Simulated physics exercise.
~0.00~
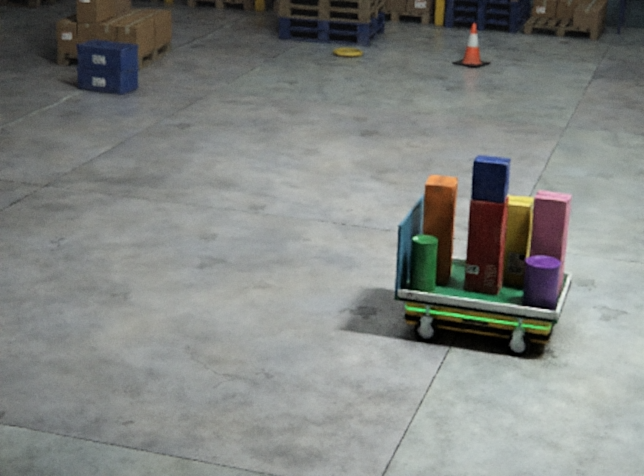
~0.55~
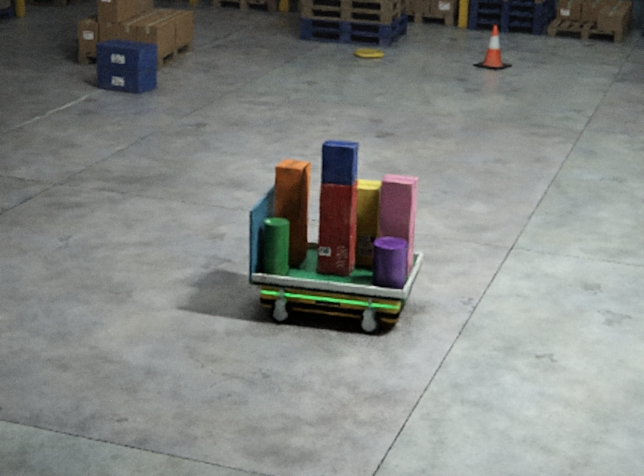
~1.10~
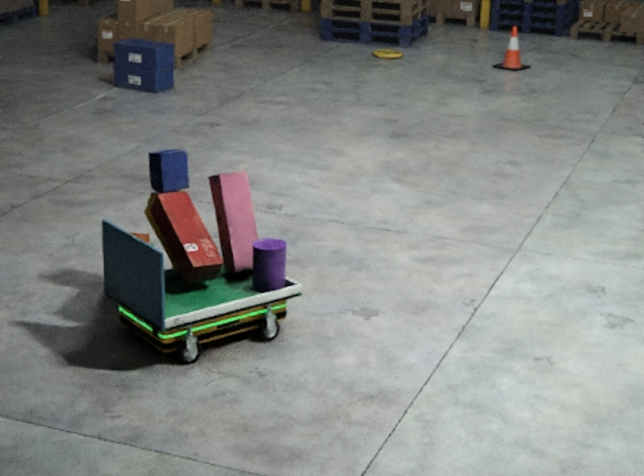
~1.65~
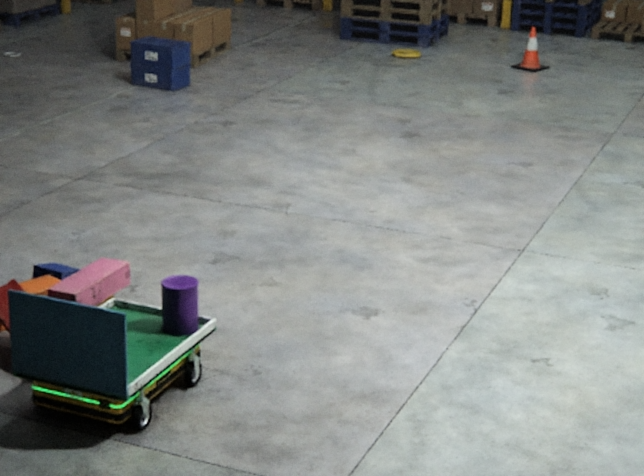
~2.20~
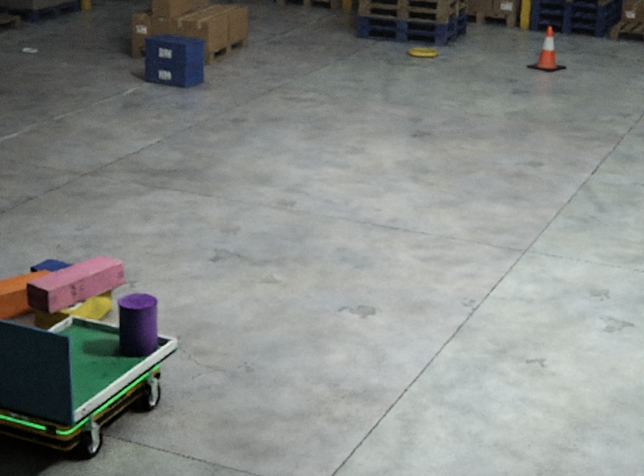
In a dim warehouse, a low cart carrying colourful blocks and cylinders rolled left and swung around, and its taller blocks leaned and toppled off the far side, leaving the purple cylinder standing on the green deck at the end.
